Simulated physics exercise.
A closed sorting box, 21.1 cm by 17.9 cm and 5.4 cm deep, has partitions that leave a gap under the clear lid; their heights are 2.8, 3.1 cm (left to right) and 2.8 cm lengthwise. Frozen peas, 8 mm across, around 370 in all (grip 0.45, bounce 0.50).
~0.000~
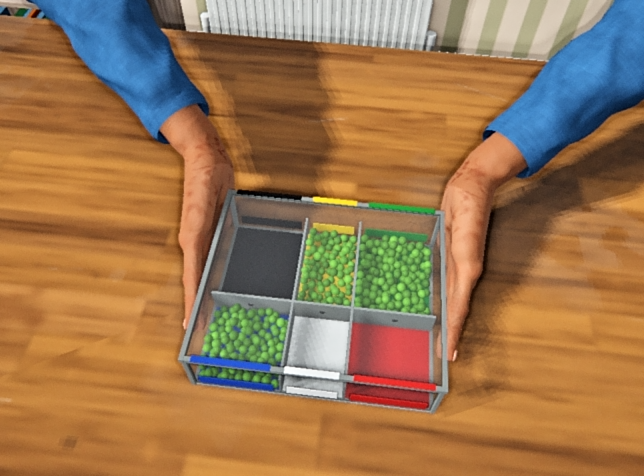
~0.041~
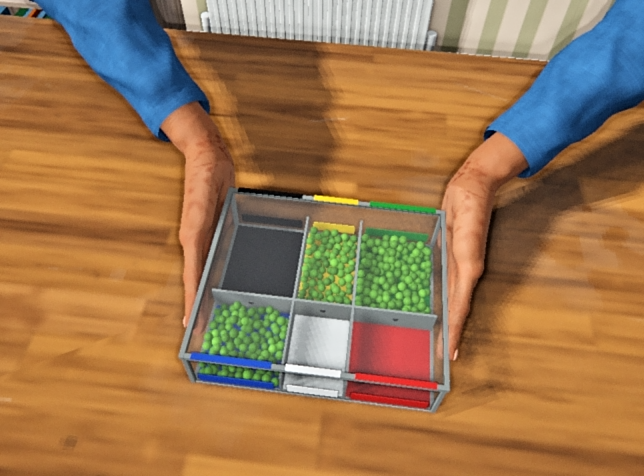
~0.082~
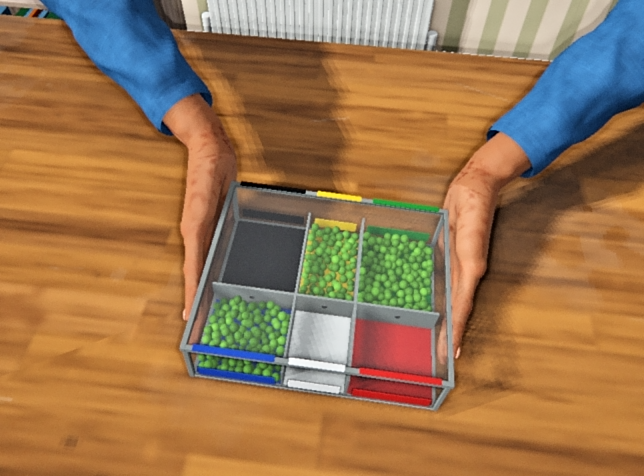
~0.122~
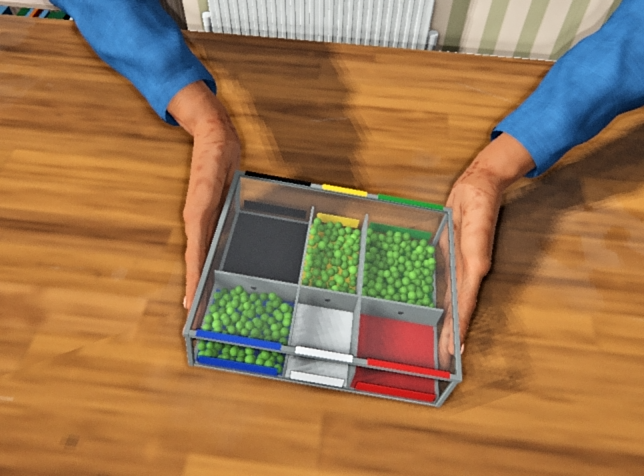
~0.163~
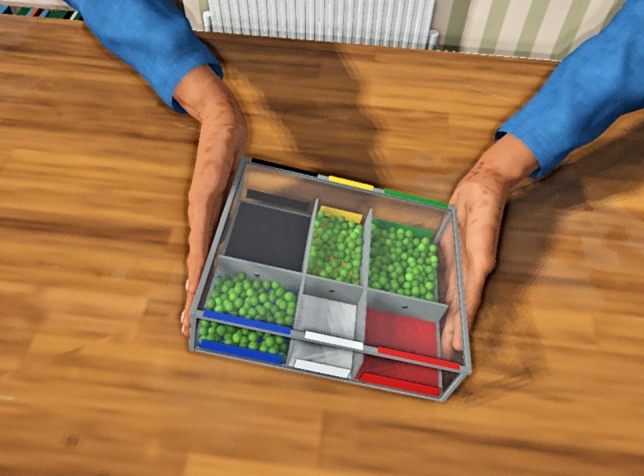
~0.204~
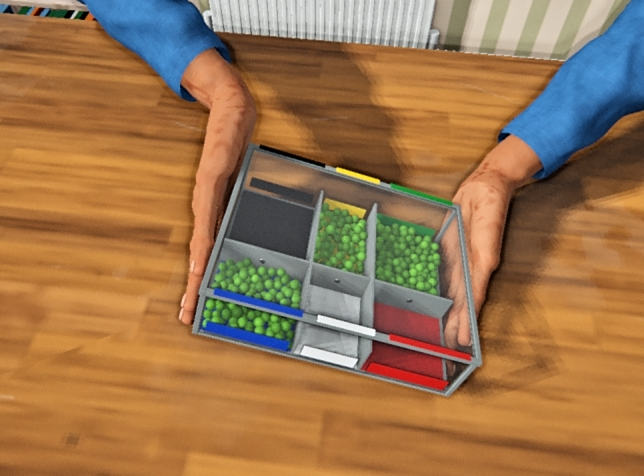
Two hands gradually tilt and turn a clear divided box holding green peas above a wooden table.
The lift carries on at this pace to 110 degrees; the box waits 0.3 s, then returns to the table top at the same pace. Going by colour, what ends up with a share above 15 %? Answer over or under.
Red under, blue under, green over, yellow under, white under, black under.
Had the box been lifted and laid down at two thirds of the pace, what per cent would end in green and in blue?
Green 90; blue 0.
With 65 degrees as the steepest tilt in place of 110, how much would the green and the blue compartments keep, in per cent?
Then: Green 50, blue 25.
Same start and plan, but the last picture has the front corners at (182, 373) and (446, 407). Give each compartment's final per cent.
Red 45; blue 30; green 0; yellow 0; white 25; black 0.
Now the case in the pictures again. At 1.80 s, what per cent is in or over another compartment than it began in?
About 45 per cent.
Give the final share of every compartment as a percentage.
Red 0, blue 0, green 90, yellow 10, white 0, black 0.
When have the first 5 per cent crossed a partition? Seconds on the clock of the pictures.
Near 0.85 s.
After 1.16 s, tilt 110 degrees; green 80 %, yellow 20 %.
After 1.80 s, tilt 58 degrees; green 90 %, yellow 10 %.
Then, at 2.49 s, tilt 0 degrees; green 90 %, yellow 10 %.
In the end, at 3.0 s, red 0 %, blue 0 %, green 90 %, yellow 10 %, white 0 %, black 0 %.
